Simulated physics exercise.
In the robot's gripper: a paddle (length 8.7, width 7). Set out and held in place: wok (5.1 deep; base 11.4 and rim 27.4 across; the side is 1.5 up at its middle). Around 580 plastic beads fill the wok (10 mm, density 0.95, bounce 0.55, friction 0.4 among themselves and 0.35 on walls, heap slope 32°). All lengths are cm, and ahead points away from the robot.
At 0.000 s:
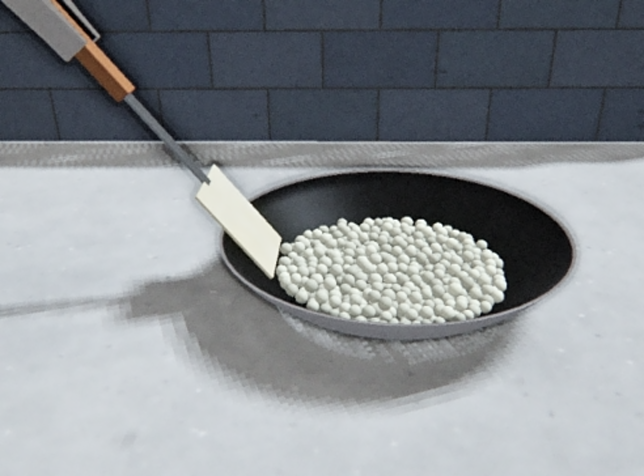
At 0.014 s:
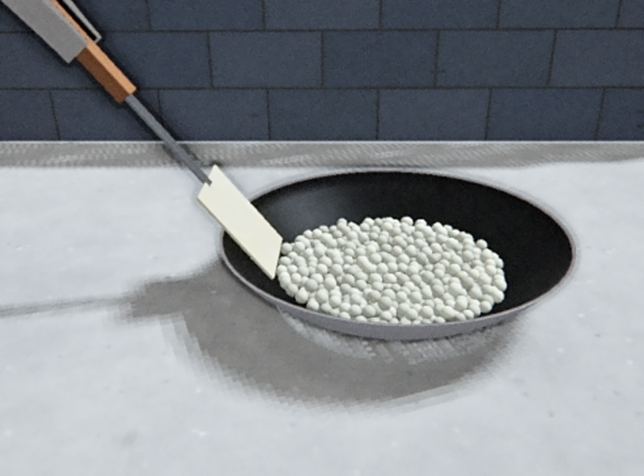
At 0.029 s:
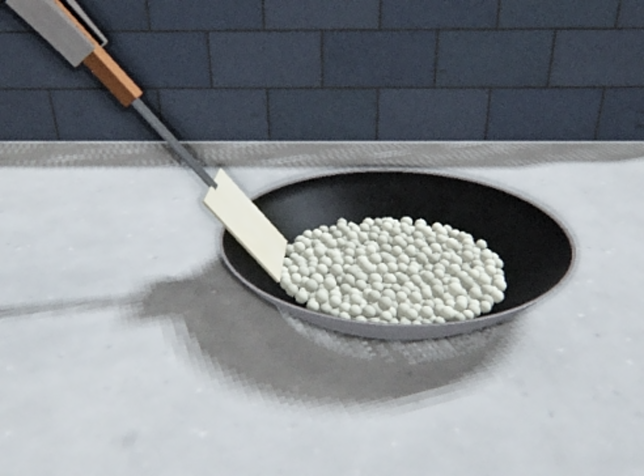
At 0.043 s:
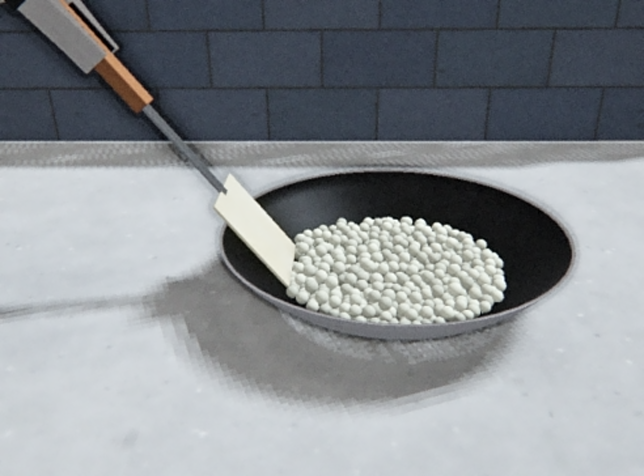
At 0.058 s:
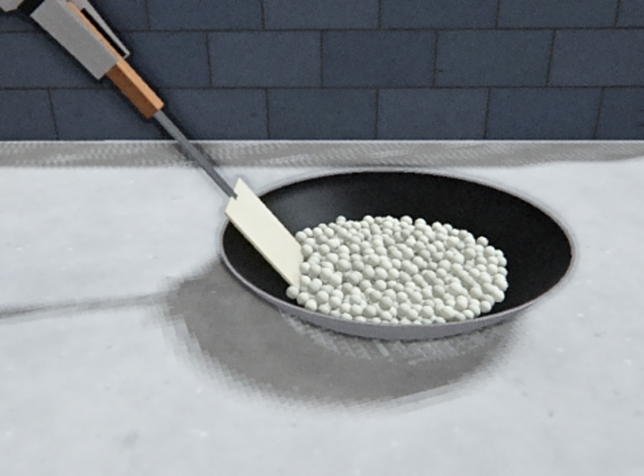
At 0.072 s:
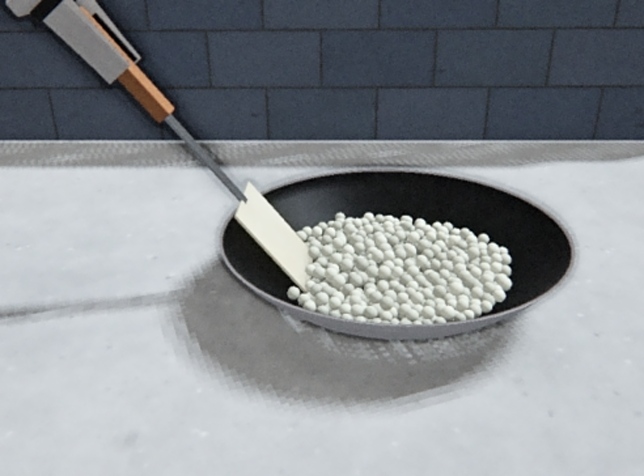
A robot arm holding a flat, pale paddle slid it slowly down and to the right inside a black wok, nudging the near edge of a heap of small white beads slightly rightward.
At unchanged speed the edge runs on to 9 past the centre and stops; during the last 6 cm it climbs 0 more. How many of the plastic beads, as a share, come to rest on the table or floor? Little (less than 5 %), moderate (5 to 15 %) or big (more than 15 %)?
Answer: Moderate; 5 to 15 % of the plastic beads finish on the table or floor.
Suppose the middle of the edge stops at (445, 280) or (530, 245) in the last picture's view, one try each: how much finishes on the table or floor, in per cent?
Some 0 and 25 per cent.
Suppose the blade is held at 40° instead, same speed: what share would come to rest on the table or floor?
It would be near 5 per cent.
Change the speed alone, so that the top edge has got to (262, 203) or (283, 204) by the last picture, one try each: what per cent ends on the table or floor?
Some 20 and 30 per cent.
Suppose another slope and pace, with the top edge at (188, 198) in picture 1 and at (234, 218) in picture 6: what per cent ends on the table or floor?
About 10 per cent.
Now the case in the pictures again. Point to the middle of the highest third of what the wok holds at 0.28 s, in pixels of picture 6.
Around (498, 249).
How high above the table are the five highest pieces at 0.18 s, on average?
About 4 cm.
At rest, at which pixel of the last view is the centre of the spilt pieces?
Near (622, 282).
By 0.18 s, sloping 52°, highest piece 4 above the table; 584 in the wok.
By 0.28 s, sloping 52°, highest piece 6 above the table; 584 in the wok.
By 0.54 s, sloping 52°, highest piece 6 above the table; 538 in the wok, 42 on the table or floor, 4 on the blade or in flight.
By 1.59 s, sloping 52°, highest piece 6 above the table; 538 in the wok, 46 on the table or floor.
Final count, 538 in the wok, 46 on the table or floor. That is 8 % on the table or floor.
